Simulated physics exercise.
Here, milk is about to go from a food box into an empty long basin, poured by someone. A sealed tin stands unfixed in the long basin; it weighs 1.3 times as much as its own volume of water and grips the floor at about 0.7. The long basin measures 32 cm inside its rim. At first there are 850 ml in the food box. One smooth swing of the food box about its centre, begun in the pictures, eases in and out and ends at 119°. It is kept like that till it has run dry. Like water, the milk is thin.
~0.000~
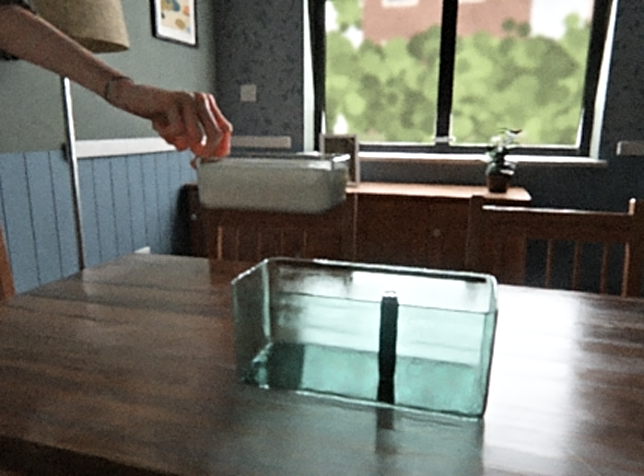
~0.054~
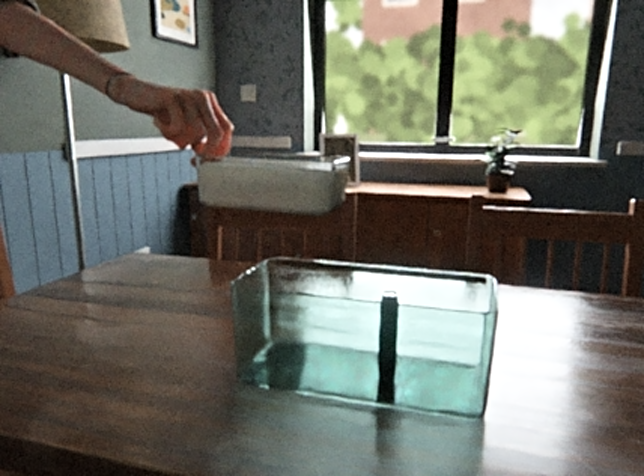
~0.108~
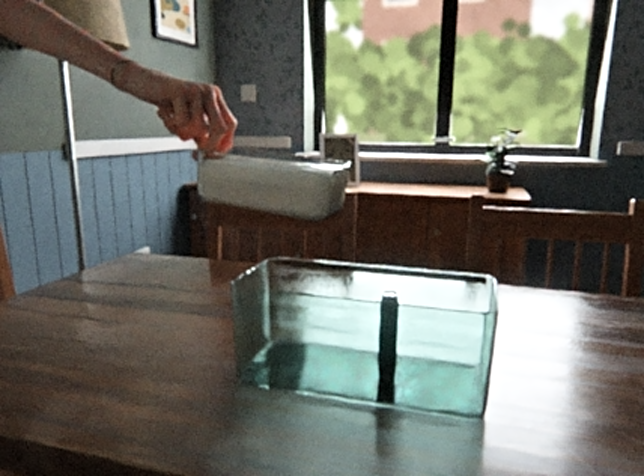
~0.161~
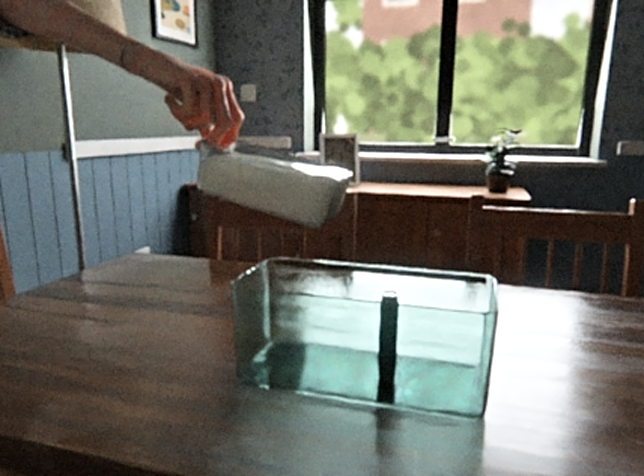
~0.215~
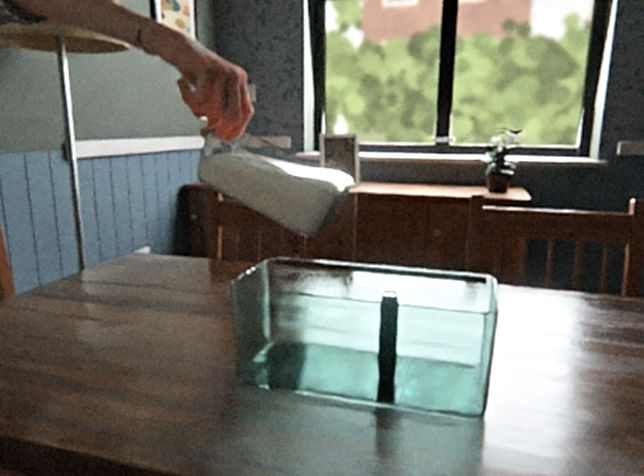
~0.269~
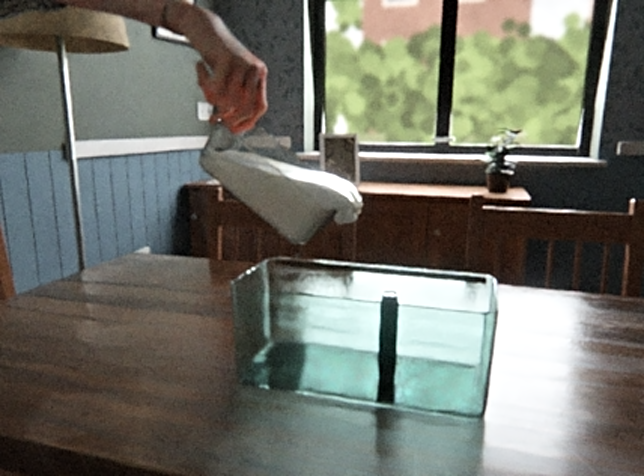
A hand tilting a food box of milk steadily down to the right above a long glass basin on a wooden table.
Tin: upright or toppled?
Watch, it's going to go down.
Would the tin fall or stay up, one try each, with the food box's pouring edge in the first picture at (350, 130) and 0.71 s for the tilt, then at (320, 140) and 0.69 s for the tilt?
In the first try it remains standing; in the second it comes down.
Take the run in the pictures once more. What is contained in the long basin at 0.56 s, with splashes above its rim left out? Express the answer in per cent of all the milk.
Close to 78 in a hundred.
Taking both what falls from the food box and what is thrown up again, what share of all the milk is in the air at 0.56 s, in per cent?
Near 14 per cent at that time.
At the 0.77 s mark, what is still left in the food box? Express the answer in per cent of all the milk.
Close to 0 percent of the whole amount.
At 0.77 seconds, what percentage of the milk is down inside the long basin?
The share is close to 94 percent.
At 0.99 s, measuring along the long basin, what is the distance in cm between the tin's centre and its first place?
Around 4 centimetres.
After 0.56 s the tilt is 103° and 5 per cent is still to pour; the tin stands where it began.
After 0.77 s the tilt is 119° and 0 per cent is still to pour; the tin leans 12°.
After 0.99 s the tilt is 119° and 0 per cent is still to pour; the tin leans 32°.
After 1.23 s the tilt is 119° and 0 per cent is still to pour; the tin lies on its side.
In the end the tin lies on its side.
